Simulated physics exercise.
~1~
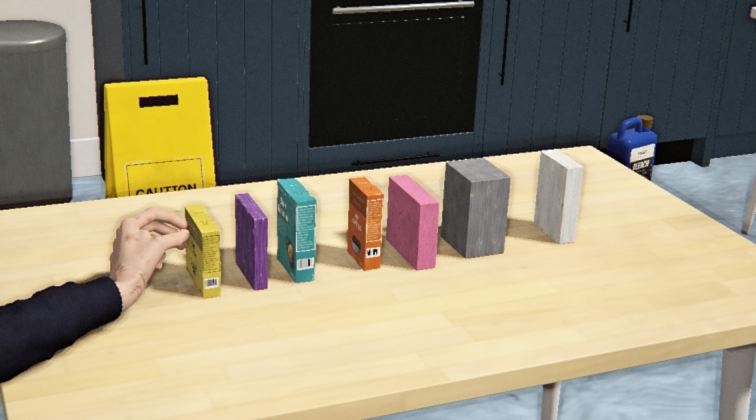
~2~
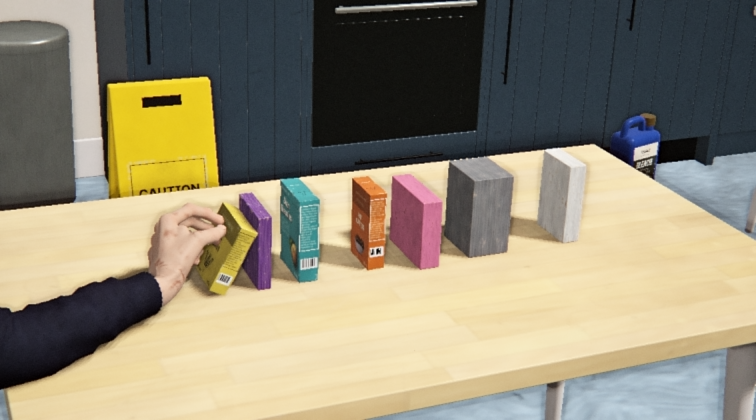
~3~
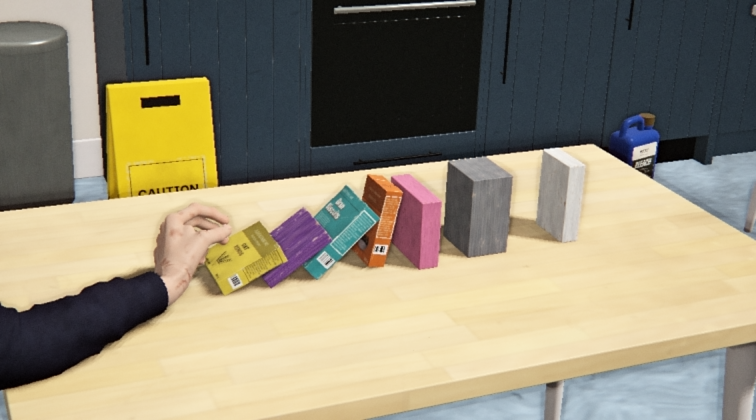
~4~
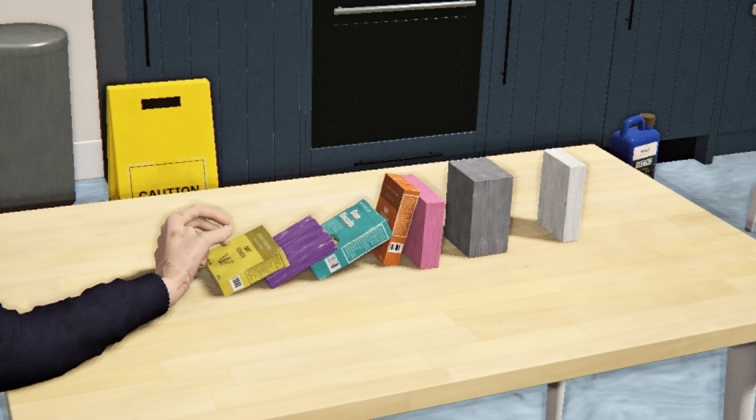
On a wooden kitchen table, a hand tips a yellow packet rightward into a row of upright boxes and boards, toppling the purple board and turquoise packet in turn, until the orange packet leans against the pink block, which stays standing with the grey block and white board.
